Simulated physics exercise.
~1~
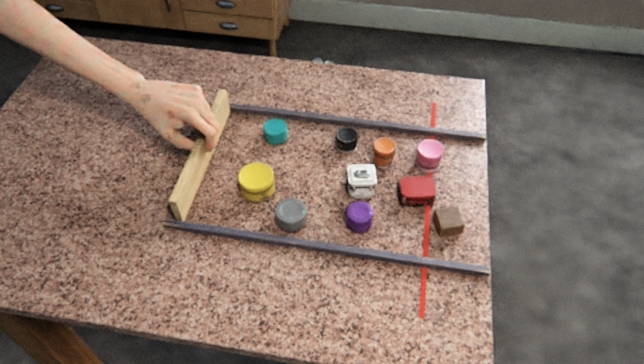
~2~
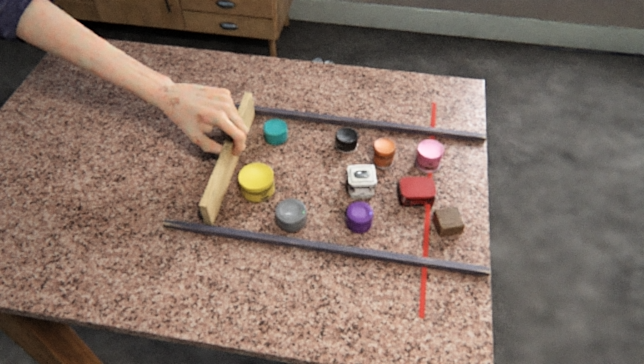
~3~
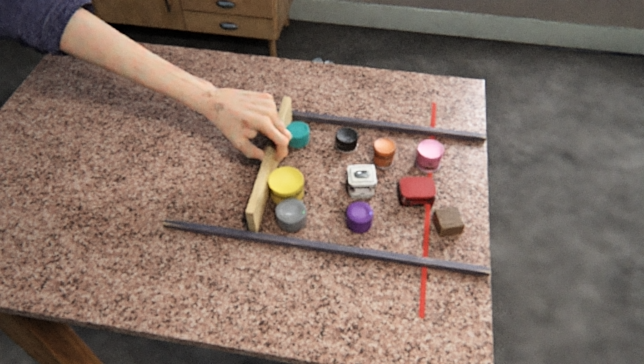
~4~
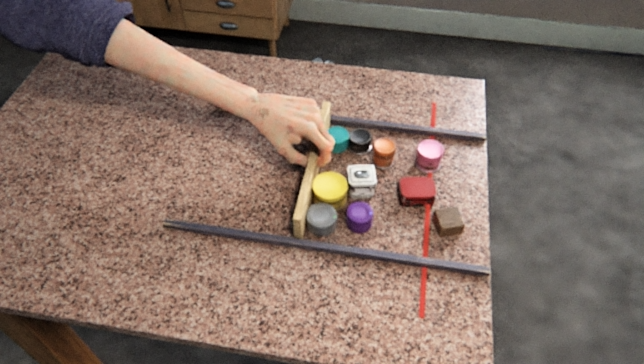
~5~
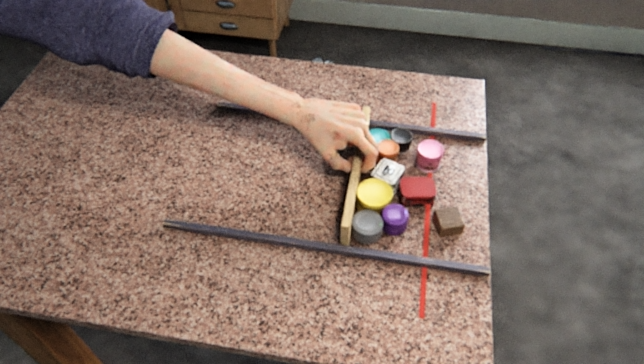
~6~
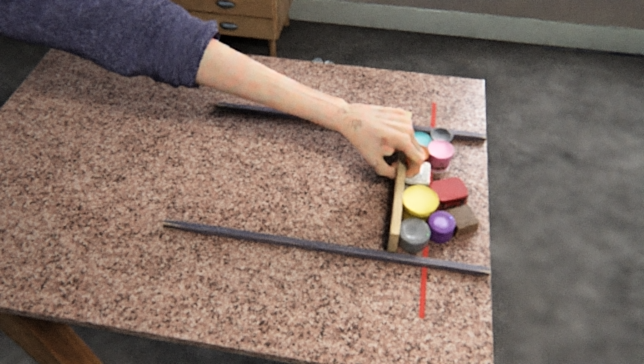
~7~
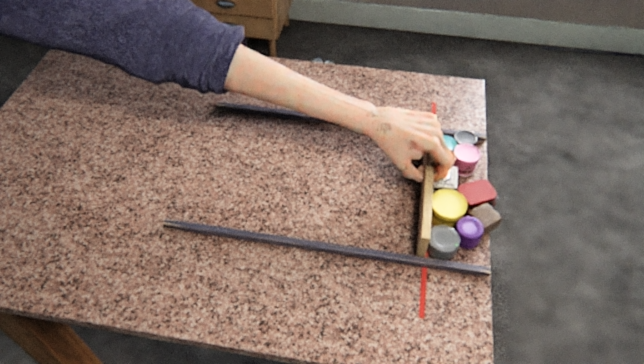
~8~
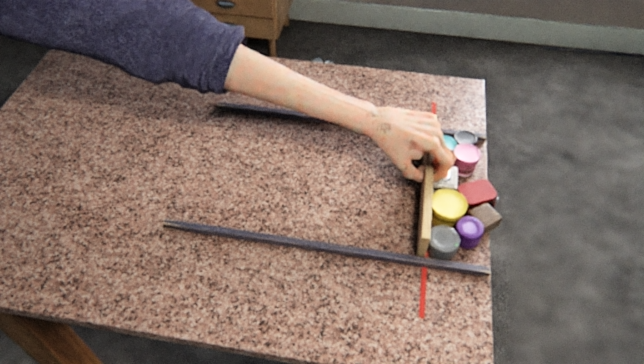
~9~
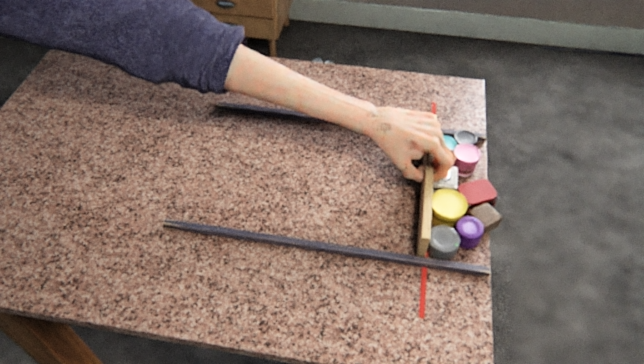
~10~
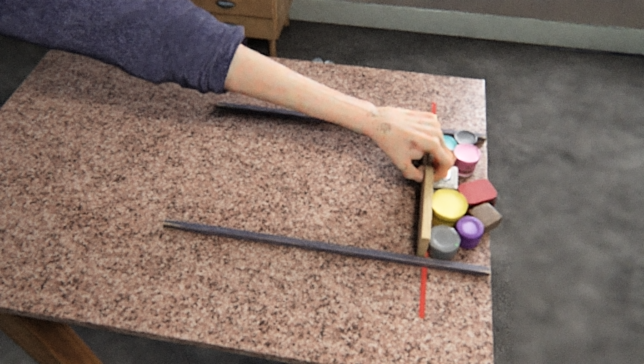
A hand slid a wooden board rightward between two dark rails on a speckled table, sweeping up colourful little tubs and blocks until the board stopped at the red tape, leaving everything bunched by the table's edge with nothing fallen off.
